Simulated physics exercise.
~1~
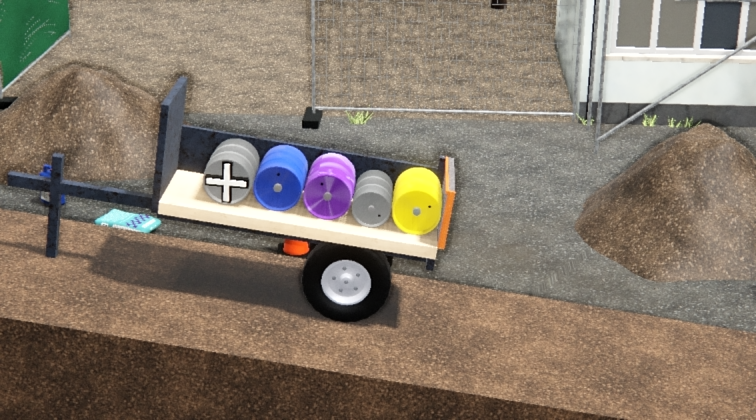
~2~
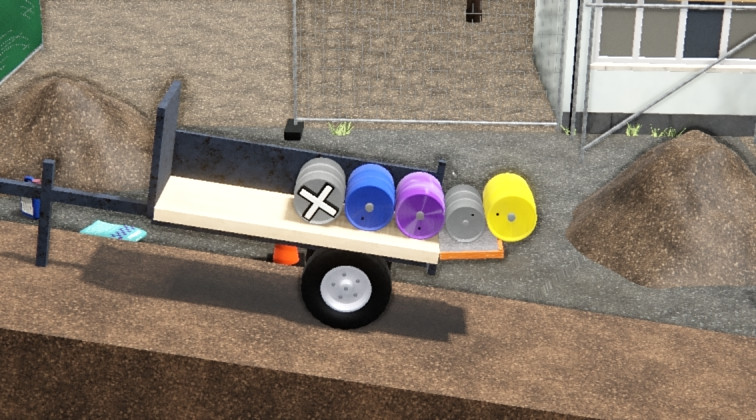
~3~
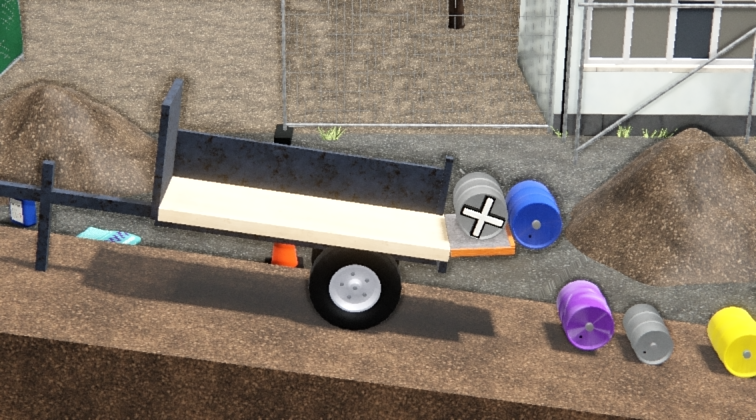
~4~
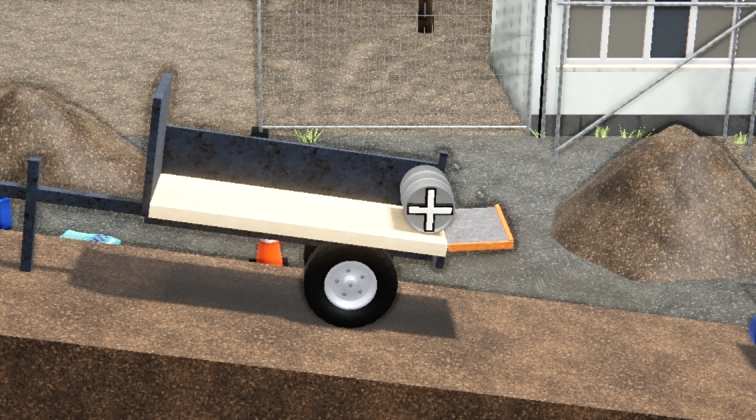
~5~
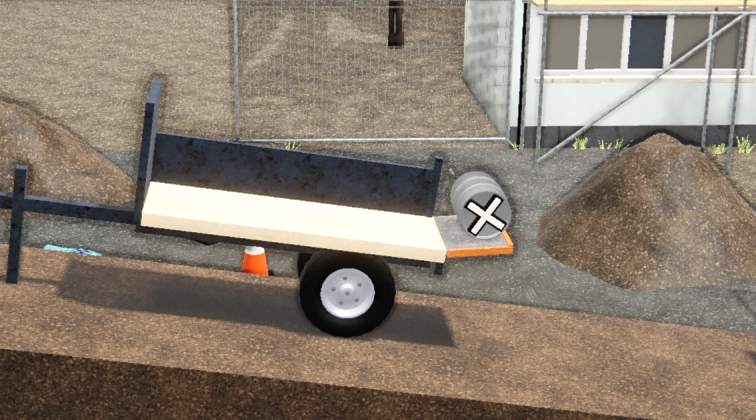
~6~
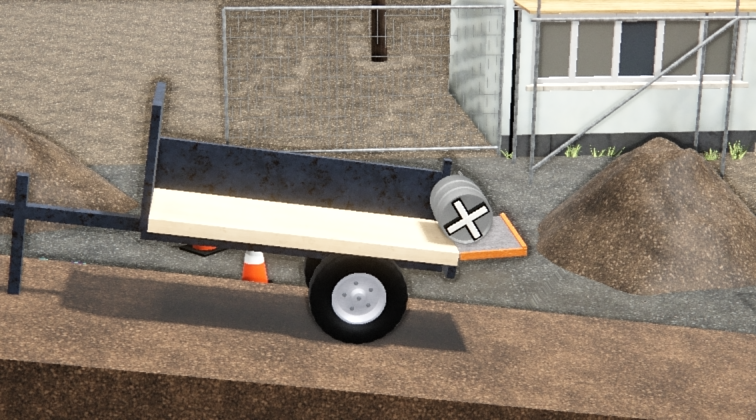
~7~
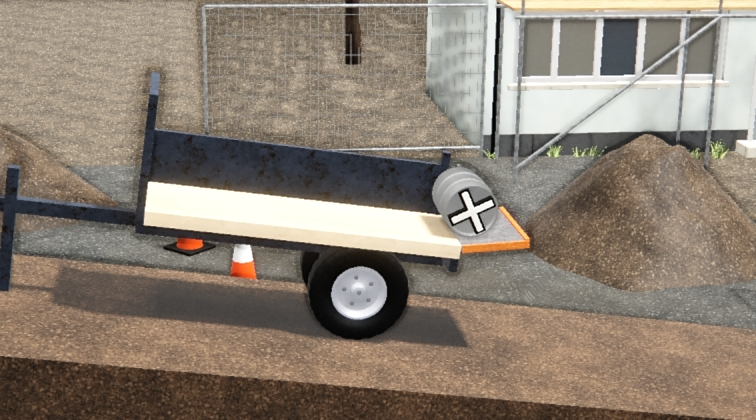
Five barrels, one grey marked with a white cross, then blue, purple, a smaller grey and yellow, sit in a row on a tilted trailer, seen from the side on sloping dirt. Behind are gravel mounds, a wire fence and a pale building. The orange-edged tailgate swings down and the barrels roll right, yellow leading. Yellow, the small grey and purple drop off onto the ground, and blue follows. The crossed barrel rolls onto the gate, shifts back left, then rocks near the hinge. It ends still aboard at the trailer's tail, the bed otherwise empty.
